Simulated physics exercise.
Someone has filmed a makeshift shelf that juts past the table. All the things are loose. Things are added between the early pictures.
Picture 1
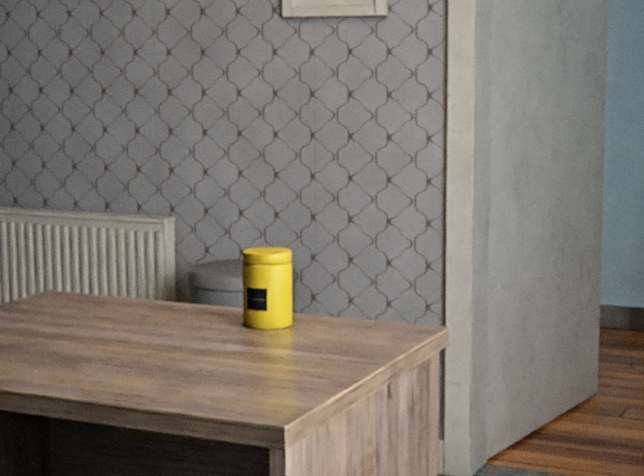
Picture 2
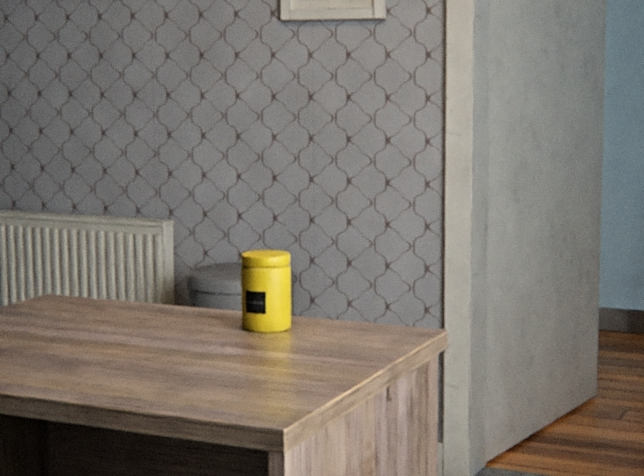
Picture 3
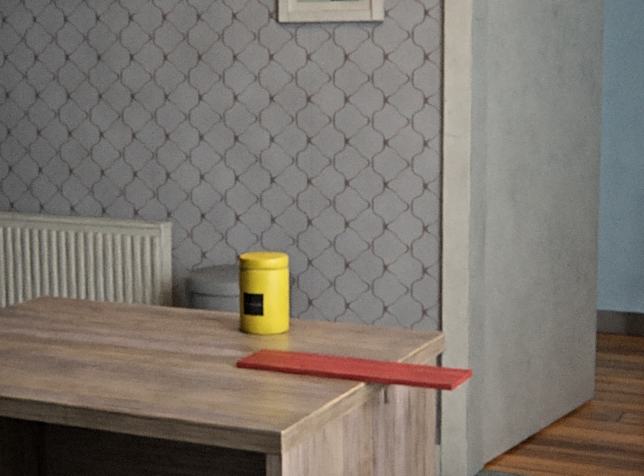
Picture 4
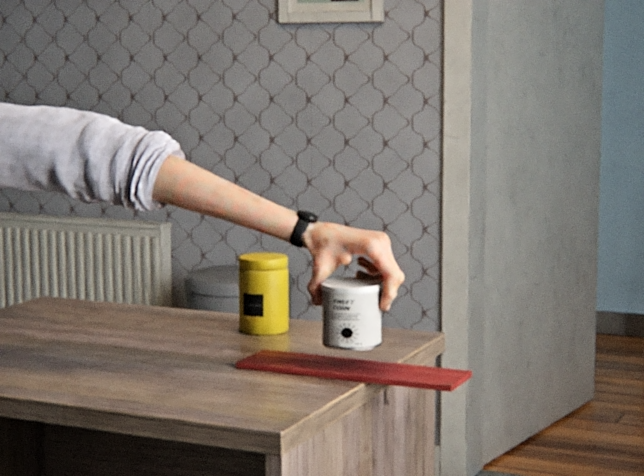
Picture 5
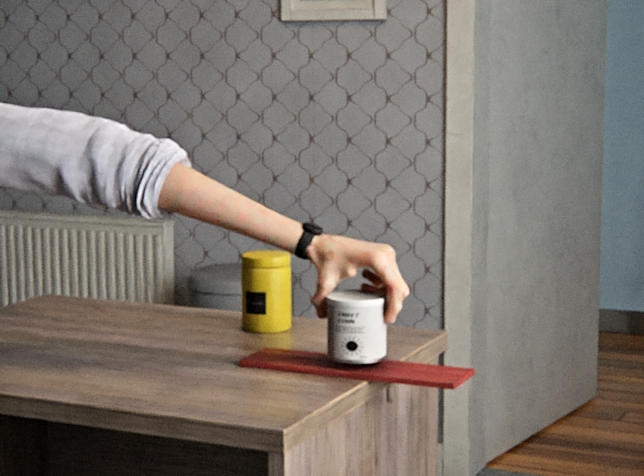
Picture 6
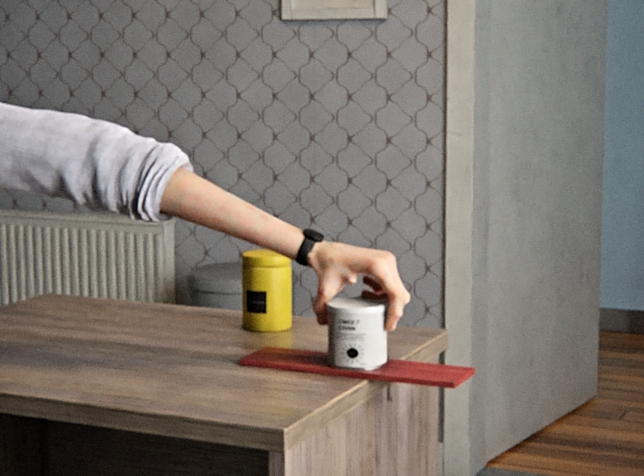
A hand lowers a white tin onto a red board lying across the table's edge.
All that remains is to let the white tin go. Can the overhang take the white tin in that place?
In the end the board keeps its balance.
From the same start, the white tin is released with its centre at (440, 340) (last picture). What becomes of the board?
Then it tips off the edge.
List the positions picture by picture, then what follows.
In the first picture, the last thing is not in view yet.
In the second picture, the last thing is not in view yet.
In the third picture, the last thing is not in view yet; red board (353, 368).
The fourth picture shows coming down; white tin (351, 313); red board (352, 369).
The fifth picture shows coming down; white tin (357, 326); red board (355, 367).
The sixth picture shows in place under the hand; white tin (357, 333); red board (355, 366).
Then, 0.50 s past the last view, nothing moves.
Then, 1.30 s past the last view, white tin resting near (357, 333).
Finally, all 3 still in place. Final places as the last picture's camera would see them, white tin near (357, 333). The board stays on the table.
